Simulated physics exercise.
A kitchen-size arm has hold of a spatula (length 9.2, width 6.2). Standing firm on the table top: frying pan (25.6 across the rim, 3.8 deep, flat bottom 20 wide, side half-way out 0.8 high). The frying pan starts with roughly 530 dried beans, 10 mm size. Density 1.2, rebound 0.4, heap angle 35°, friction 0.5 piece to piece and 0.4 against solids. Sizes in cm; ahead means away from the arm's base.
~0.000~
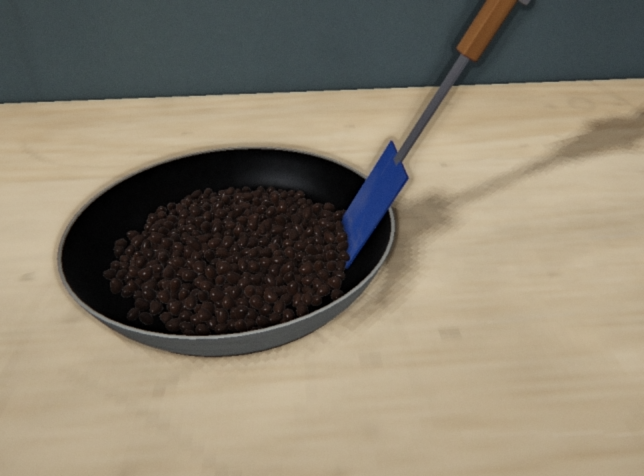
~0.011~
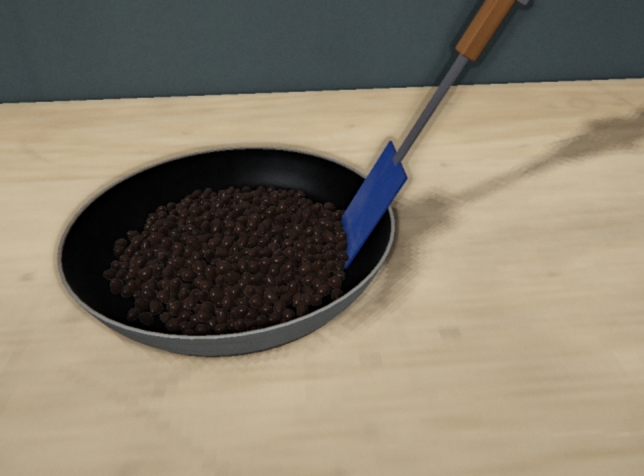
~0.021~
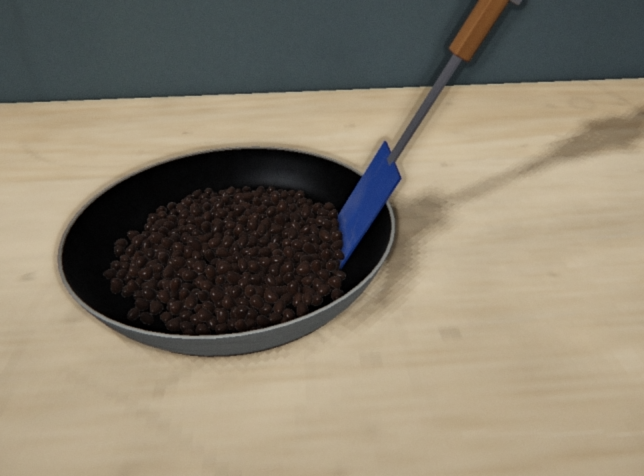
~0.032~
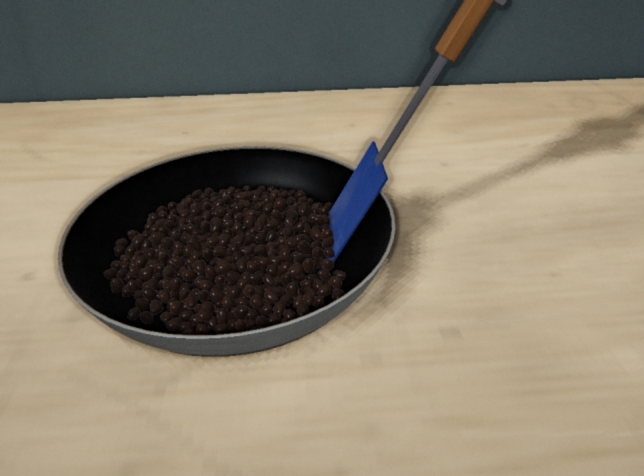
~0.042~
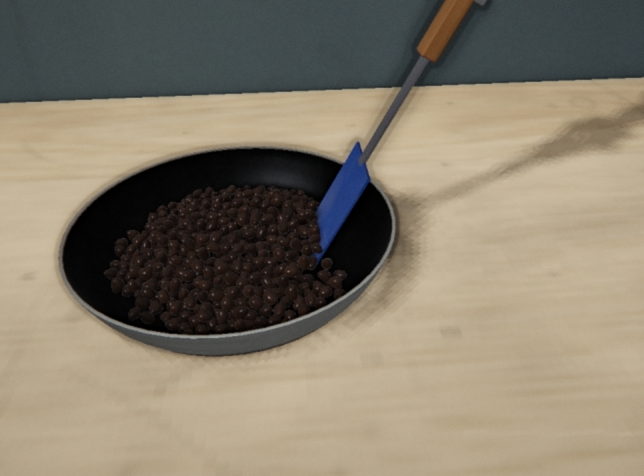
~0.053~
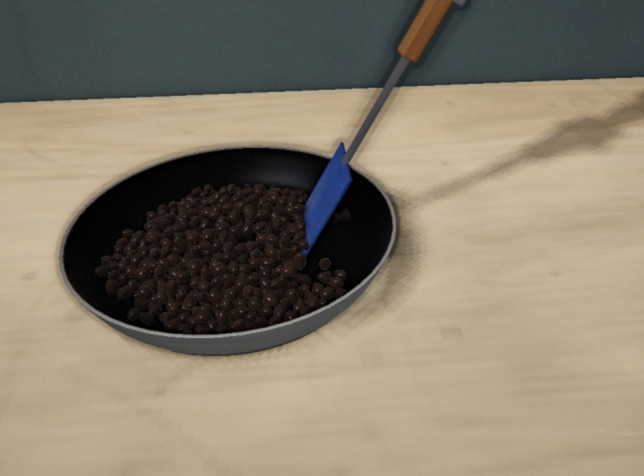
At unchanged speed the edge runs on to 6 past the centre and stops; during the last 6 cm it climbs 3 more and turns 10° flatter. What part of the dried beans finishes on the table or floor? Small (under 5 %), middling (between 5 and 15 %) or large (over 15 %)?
On the table or floor the share is middling, between 5 and 15 %.
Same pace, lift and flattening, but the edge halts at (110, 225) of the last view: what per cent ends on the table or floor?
About 20 per cent.
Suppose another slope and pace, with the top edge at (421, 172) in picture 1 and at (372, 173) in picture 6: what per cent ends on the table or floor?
About 10 per cent.
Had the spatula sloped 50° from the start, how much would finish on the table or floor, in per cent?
Then about 10 per cent.
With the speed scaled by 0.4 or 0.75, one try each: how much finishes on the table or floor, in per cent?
About 0 and 0 per cent.
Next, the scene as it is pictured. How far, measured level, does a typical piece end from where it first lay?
Roughly 4 cm.
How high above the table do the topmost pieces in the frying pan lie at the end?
About 4.5 cm.
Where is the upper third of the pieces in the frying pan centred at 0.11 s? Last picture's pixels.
Around (190, 234).
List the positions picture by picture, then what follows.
The first frame shows spatula top edge at (399, 158), sloping 62°; upper third of the load around (240, 238), from x 110 to 345, top at y 190; 530 in the frying pan.
The second frame shows spatula top edge at (398, 158), sloping 62°; upper third of the load around (240, 238), from x 110 to 345, top at y 190.
The third frame shows spatula top edge at (393, 158), sloping 62°; upper third of the load around (244, 237), from x 110 to 345, top at y 190.
The fourth frame shows spatula top edge at (380, 158), sloping 62°; upper third of the load around (248, 235), from x 110 to 345, top at y 190.
The fifth frame shows spatula top edge at (364, 159), sloping 62°; upper third of the load around (245, 232), from x 110 to 345, top at y 190.
The sixth frame shows spatula top edge at (347, 160), sloping 62°; upper third of the load around (236, 230), from x 105 to 345, top at y 190; 530 in the frying pan.
After 0.08 s, sloping 62°, highest piece 5 above the table; 530 in the frying pan.
After 0.11 s, sloping 59°, highest piece 6 above the table; 530 in the frying pan.
After 0.32 s, sloping 52°, highest piece 4 above the table; 490 in the frying pan, 38 on the table or floor, 2 on the blade or in flight.
After 1.37 s, sloping 52°, highest piece 4 above the table; 490 in the frying pan, 40 on the table or floor.
At rest, 490 in the frying pan, 40 on the table or floor. That is 8 % on the table or floor.
